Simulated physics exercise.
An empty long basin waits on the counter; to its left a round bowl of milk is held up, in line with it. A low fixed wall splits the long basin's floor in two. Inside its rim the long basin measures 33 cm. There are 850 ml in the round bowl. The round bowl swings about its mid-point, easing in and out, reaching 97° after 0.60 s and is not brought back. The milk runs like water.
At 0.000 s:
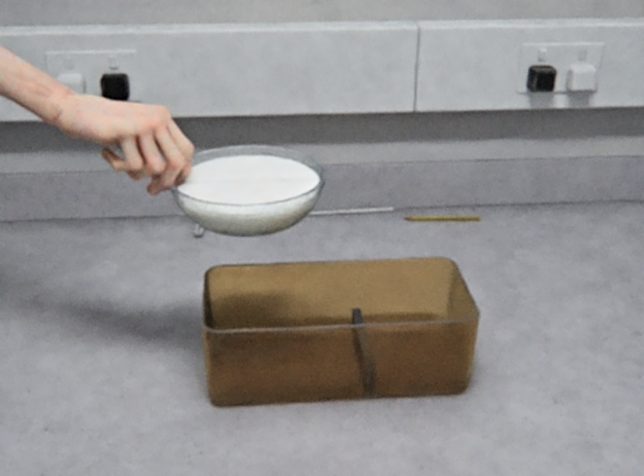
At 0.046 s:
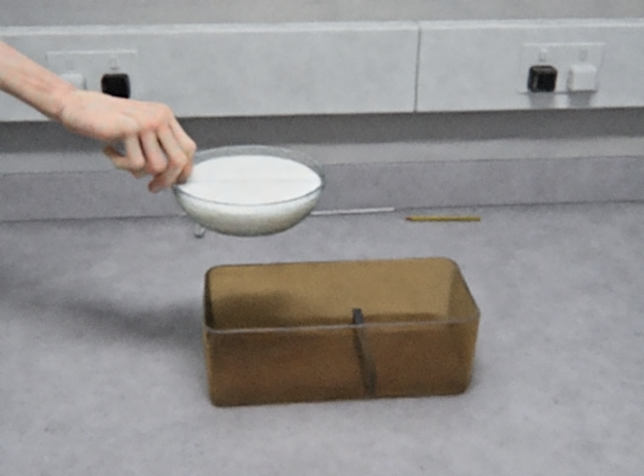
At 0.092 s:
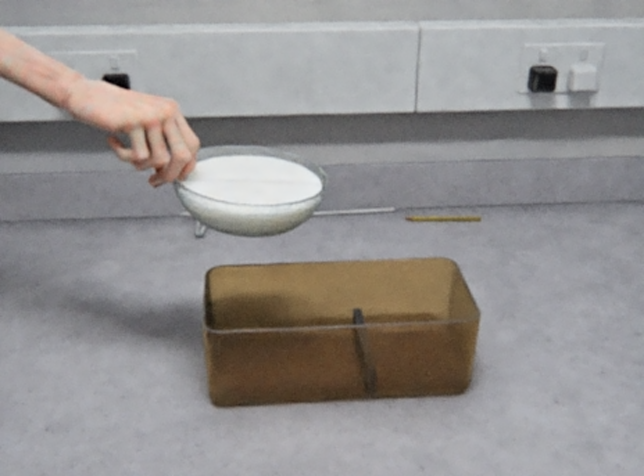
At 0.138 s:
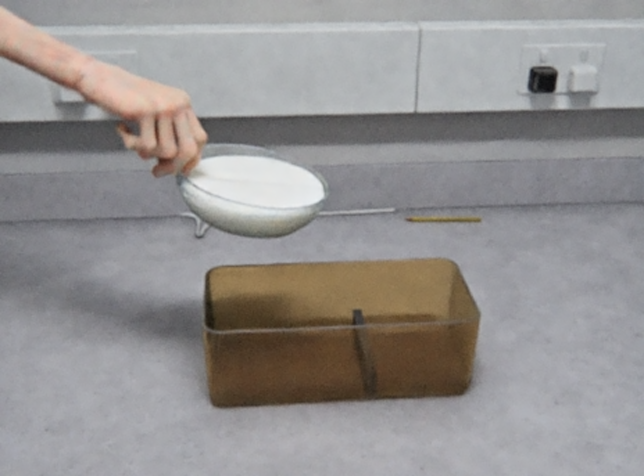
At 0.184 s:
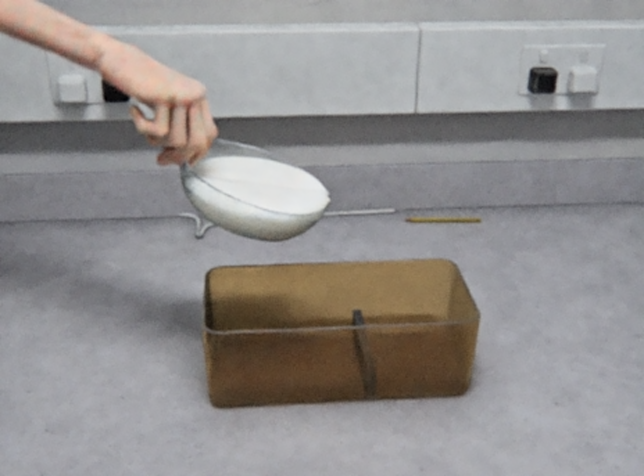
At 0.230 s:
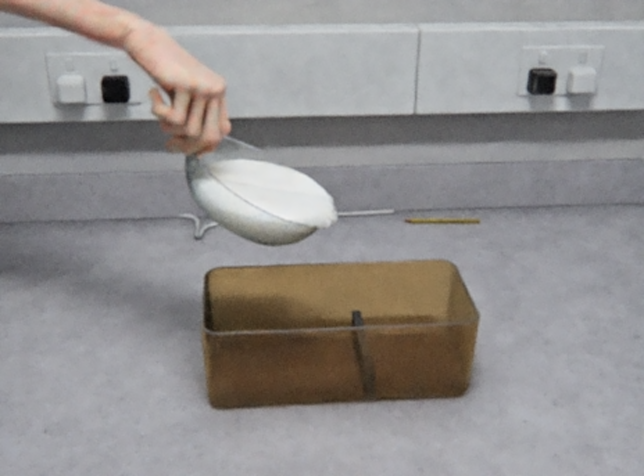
A hand held a glass bowl of milk up at the left above an empty brown basin on the counter, then tilted it steadily to the right until the milk reached the lower rim.
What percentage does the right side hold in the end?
Roughly 38 per cent is past the wall.
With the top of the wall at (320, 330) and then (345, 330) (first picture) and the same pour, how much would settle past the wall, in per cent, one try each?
In turn about 80 and 60 per cent.
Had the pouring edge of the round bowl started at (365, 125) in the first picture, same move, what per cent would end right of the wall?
Then about 55 per cent.
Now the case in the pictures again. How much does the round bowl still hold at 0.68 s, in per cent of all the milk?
Near 0 in a hundred.
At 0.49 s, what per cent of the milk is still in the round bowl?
Some 5 per cent.
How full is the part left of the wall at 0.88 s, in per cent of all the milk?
About 50 per cent.
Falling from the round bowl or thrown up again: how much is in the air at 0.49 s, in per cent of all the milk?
Near 34 in a hundred.
After 0.49 s the tilt is 89° and 5 per cent is still to pour, 23 is left of the wall and 37 right of it.
After 0.68 s the tilt is 97° and 0 per cent is still to pour, 47 is left of the wall and 33 right of it.
After 0.88 s the tilt is 97° and 0 per cent is still to pour, 51 is left of the wall and 42 right of it.
After 1.10 s the tilt is 97° and 0 per cent is still to pour, 55 is left of the wall and 38 right of it.
In the end 56 per cent lies left of the wall, 38 right of it and 7 outside.
